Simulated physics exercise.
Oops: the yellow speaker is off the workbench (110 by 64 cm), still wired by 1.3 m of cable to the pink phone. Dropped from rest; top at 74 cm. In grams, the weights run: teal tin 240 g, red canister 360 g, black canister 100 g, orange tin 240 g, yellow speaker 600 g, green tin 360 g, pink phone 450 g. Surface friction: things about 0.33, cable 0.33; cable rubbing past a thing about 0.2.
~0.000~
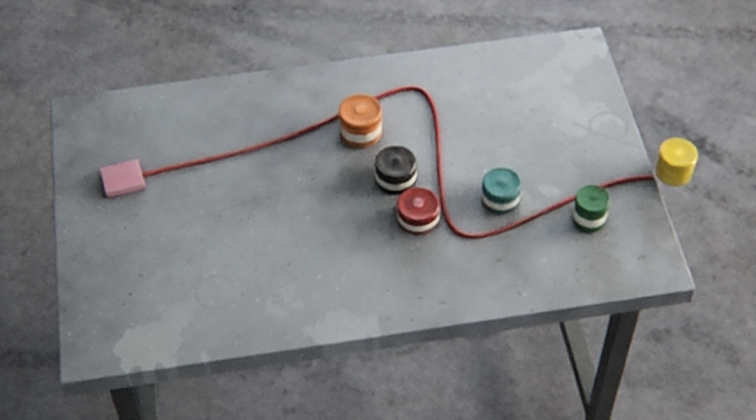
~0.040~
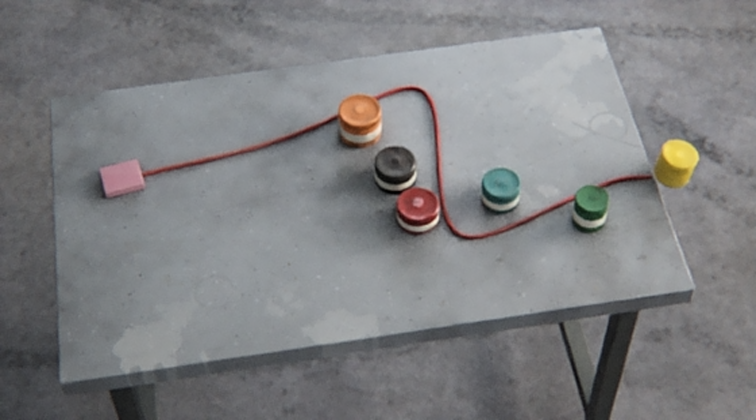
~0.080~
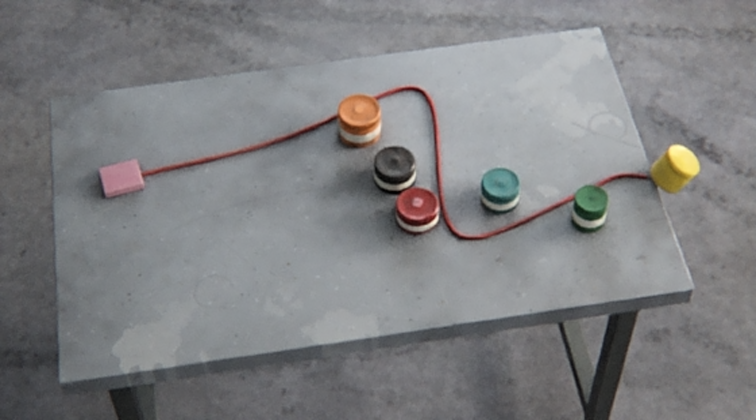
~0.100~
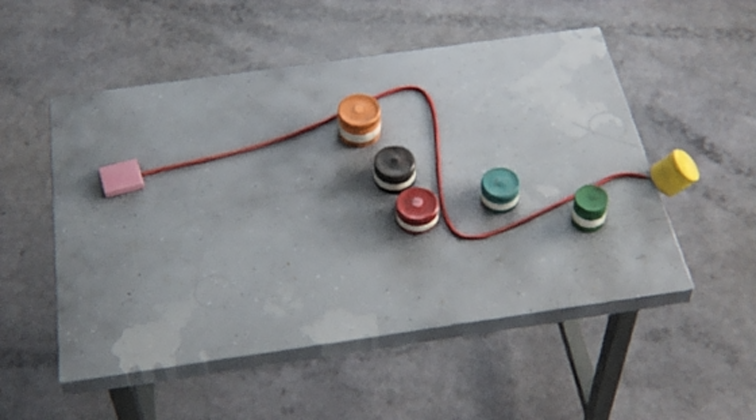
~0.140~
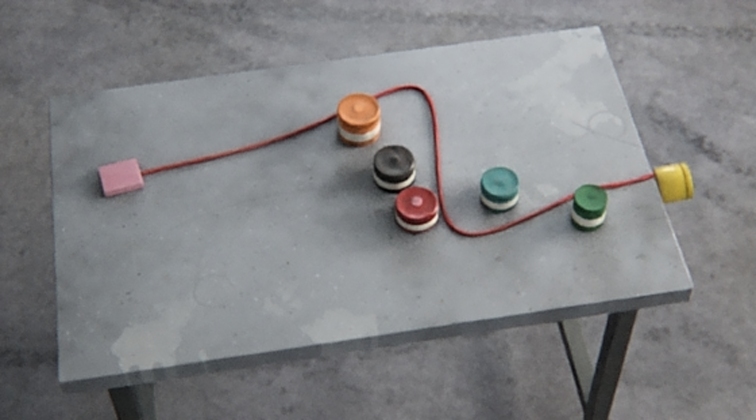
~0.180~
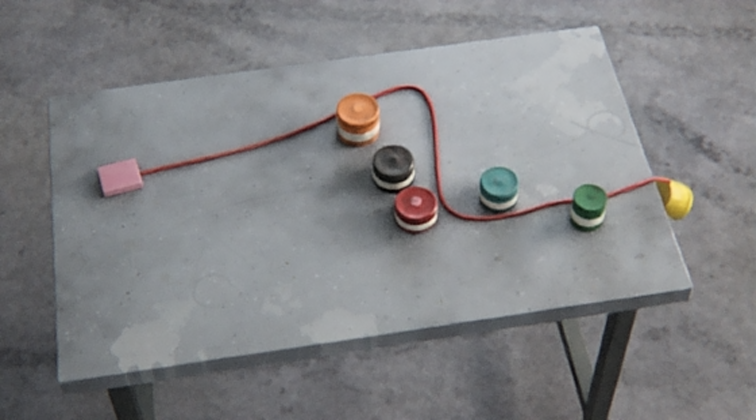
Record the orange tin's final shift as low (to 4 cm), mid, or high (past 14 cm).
Recorded: High.
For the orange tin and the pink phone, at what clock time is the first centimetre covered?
Orange tin 0.32 s; pink phone 0.36 s, roughly.
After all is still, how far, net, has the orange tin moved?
For the orange tin, that comes to 30 cm.
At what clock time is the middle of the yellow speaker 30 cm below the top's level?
It gets there at roughly 0.32 s.
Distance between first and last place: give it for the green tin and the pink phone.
Green tin roughly 0 cm, pink phone roughly 40 cm.
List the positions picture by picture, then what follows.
The first frame shows orange tin (360, 109); cable runs through (463, 234) (437, 123) (219, 157).
The second frame shows yellow speaker (678, 154); cable runs through (436, 123) (219, 157).
The third frame shows yellow speaker (675, 169); cable runs through (436, 123) (219, 157).
The fourth frame shows yellow speaker (674, 173); cable runs through (436, 122) (218, 156).
The fifth frame shows yellow speaker (673, 184); cable runs through (435, 122) (218, 156).
The sixth frame shows orange tin (358, 108); cable runs through (615, 193) (434, 122) (217, 156).
At 0.4 s, the cable's tail end at (165, 169); orange tin 14 cm off its start, teal tin 14 cm off its start, pink phone 4 cm off its start.
At 0.7 s, the cable's tail end at (260, 167); orange tin 28 cm off its start, teal tin 30 cm off its start, pink phone 22 cm off its start.
At 0.9 s, the cable's tail end at (350, 158); orange tin 28 cm off its start at (339, 231), pink phone 39 cm off its start at (330, 157), teal tin 31 cm off its start at (557, 65).
At 1.2 s, the cable's tail end at (357, 158); orange tin 28 cm off its start, pink phone 40 cm off its start, teal tin 31 cm off its start.
At 2.4 s, the cable's tail end at (357, 158); orange tin 28 cm off its start at (339, 231), pink phone 40 cm off its start at (336, 157), teal tin 31 cm off its start at (557, 65), yellow speaker over the edge.
